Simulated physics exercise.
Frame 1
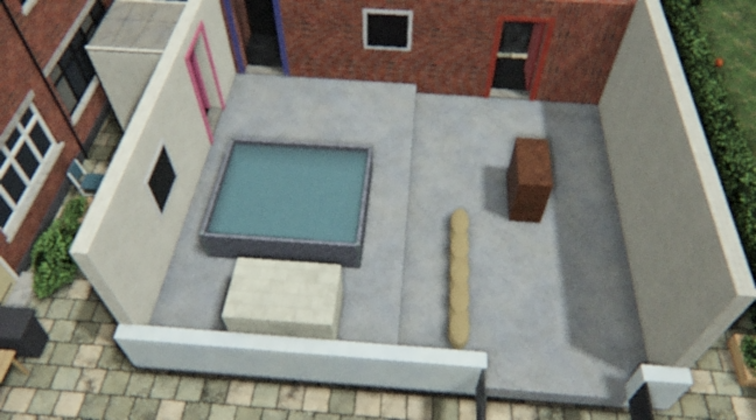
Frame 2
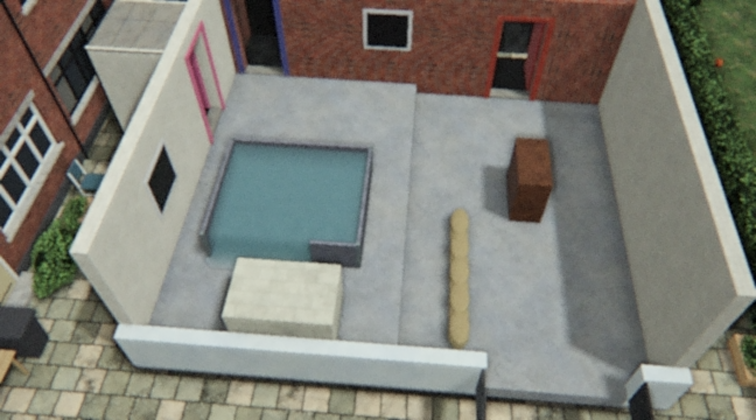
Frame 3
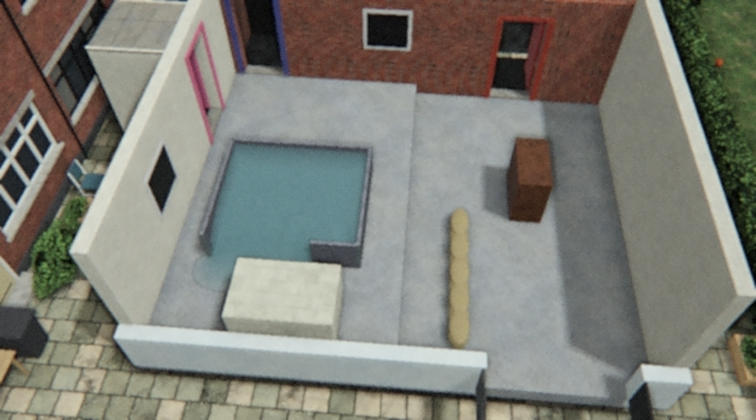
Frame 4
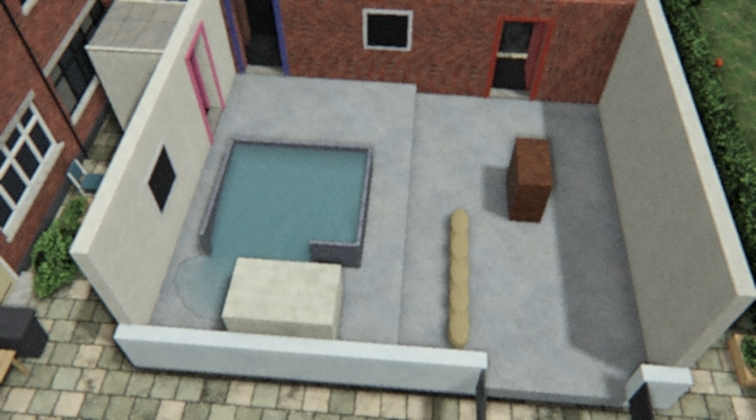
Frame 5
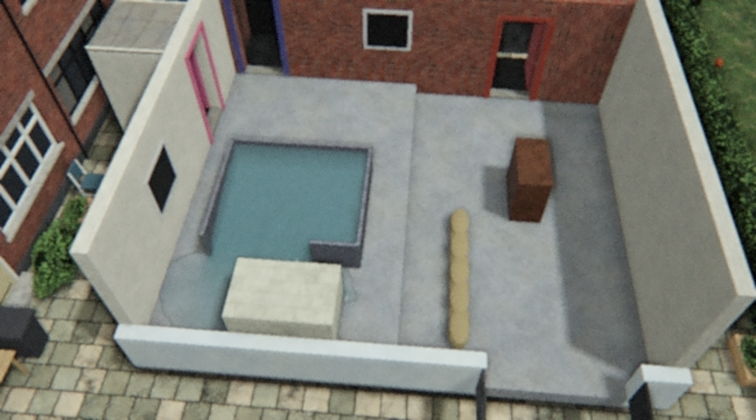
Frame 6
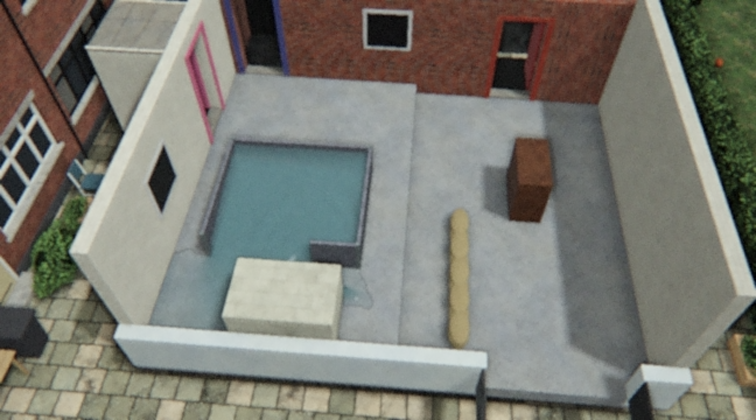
A walled grey courtyard beside brick buildings is seen from high above, its floor stepped down the middle. A dark-rimmed tank of blue-green water sits at left behind a cream block, with a tan segmented barrier and a brown block to the right, and pink, blue and red doorways around. The tank's near side opens and water spreads forward around the cream block's left, then its right, while the camera and blocks stay still.
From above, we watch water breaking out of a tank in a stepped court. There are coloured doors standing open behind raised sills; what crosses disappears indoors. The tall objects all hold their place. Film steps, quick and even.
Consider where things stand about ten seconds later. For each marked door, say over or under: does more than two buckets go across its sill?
Outcome: The blue door lets in beyond two buckets; the red door keeps it to two buckets; the pink door keeps it to two buckets.
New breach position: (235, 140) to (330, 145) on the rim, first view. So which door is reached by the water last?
That would be the door marked red.
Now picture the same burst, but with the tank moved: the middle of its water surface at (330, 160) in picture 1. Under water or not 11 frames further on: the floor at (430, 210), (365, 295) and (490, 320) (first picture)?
Bone-dry, soaked, bone-dry.
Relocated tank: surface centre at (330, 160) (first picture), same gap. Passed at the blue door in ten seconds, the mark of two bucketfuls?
As I read it, the blue door door exceeds the limit.
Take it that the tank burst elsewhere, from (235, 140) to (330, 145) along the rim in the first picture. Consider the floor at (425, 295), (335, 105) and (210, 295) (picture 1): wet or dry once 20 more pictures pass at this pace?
The first spot is spared, the second swamped, the third spared.
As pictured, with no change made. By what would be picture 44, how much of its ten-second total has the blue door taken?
I'd put it at about 65 per cent.
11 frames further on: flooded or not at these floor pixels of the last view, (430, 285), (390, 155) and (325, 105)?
Lab note, in the order given: Wet through, unwetted, unwetted.
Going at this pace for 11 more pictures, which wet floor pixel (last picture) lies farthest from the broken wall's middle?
Roughly at (478, 372).
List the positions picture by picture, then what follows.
In the first frame, still water in the open tank at (291, 191).
In the second frame, water pours out at (261, 253) and has run to a hidden place.
In the third frame, water pours out at (261, 253) and has run to (199, 271).
In the fourth frame, water pours out at (262, 254) and has run to a hidden place.
In the fifth frame, water pours out at (261, 253) and has run to a hidden place.
In the sixth frame, water pours out at (261, 254) and has run to a hidden place.
A moment on, water covers 15 % of the floor; the blue door not reached, the red door not reached, the pink door not reached.
Next, water covers 20 % of the floor; the blue door not reached, the red door not reached, the pink door not reached.
Then, water covers 35 % of the floor; the blue door not reached, the red door not reached, the pink door wet at the sill, nothing in.
Later, water covers 50 % of the floor; the blue door far over two buckets in, the red door wet at the sill, nothing in, the pink door wet at the sill, nothing in.
In the end, water covers 75 % of the floor; the blue door far over two buckets in, the red door under two buckets in, the pink door wet at the sill, nothing in.
